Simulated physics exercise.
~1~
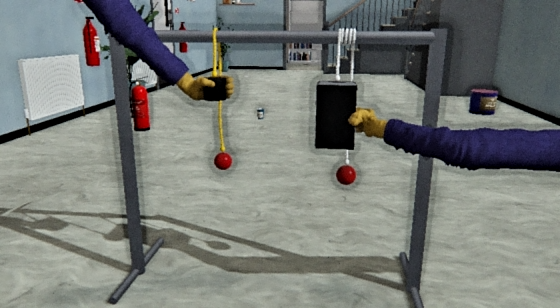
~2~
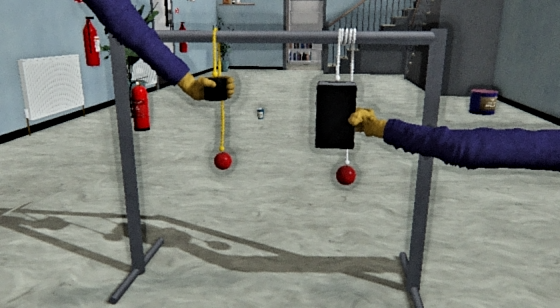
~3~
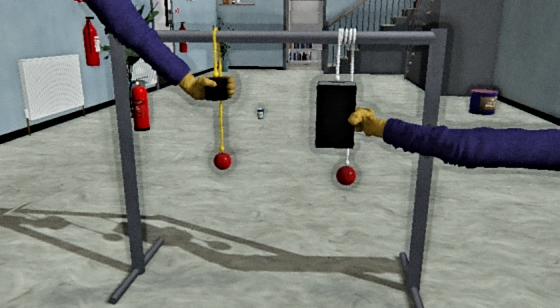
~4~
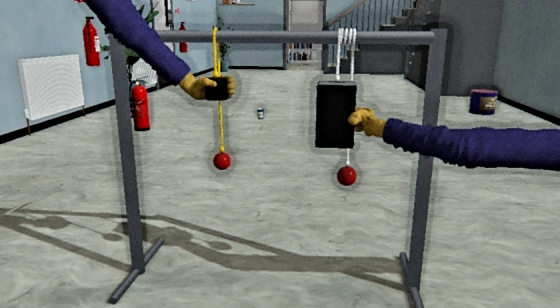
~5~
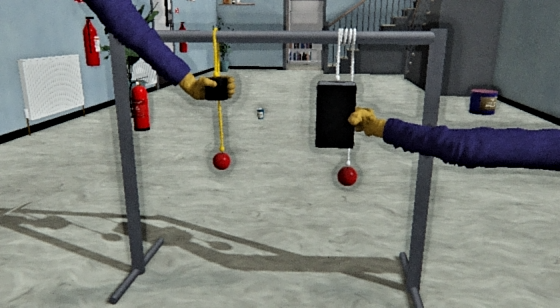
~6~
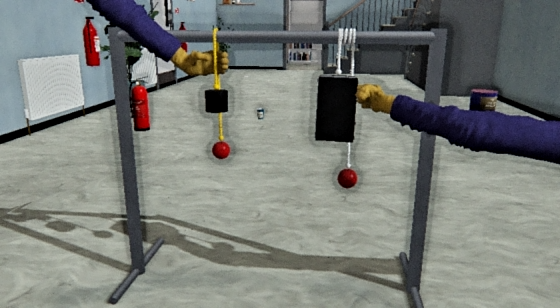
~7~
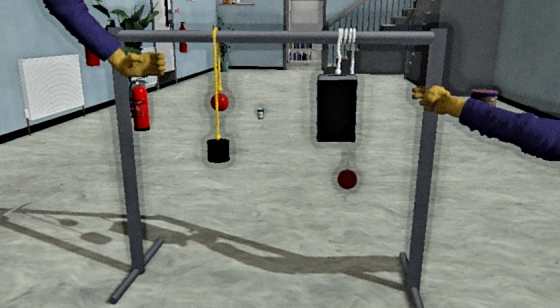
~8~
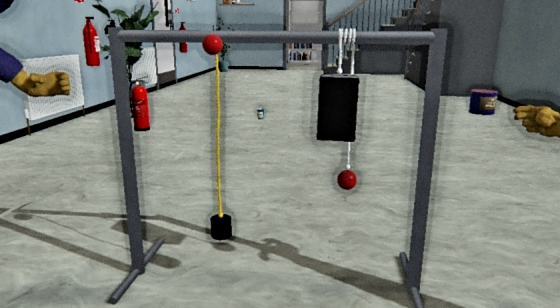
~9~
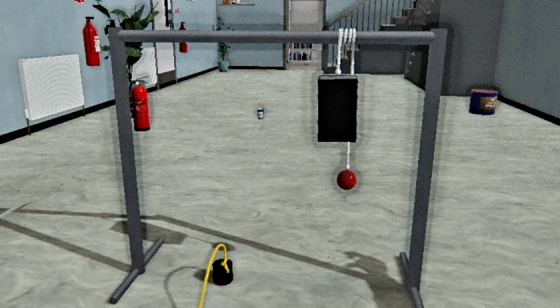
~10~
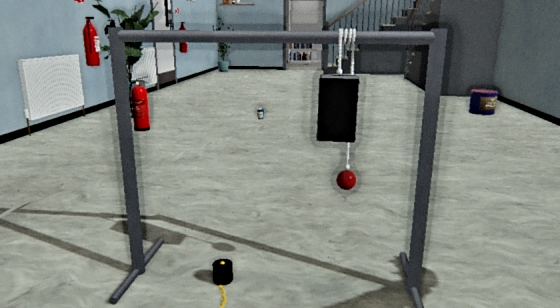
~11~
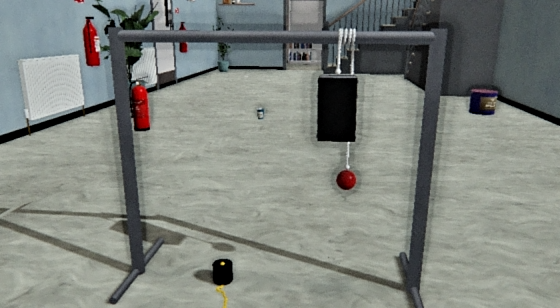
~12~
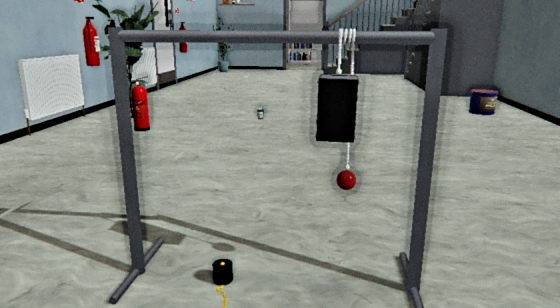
A small black block on a yellow cord dropped to the floor after two gloved hands let go, pulling its red ball up and over the rail, while the larger black case on the right stayed hanging above its own red ball.
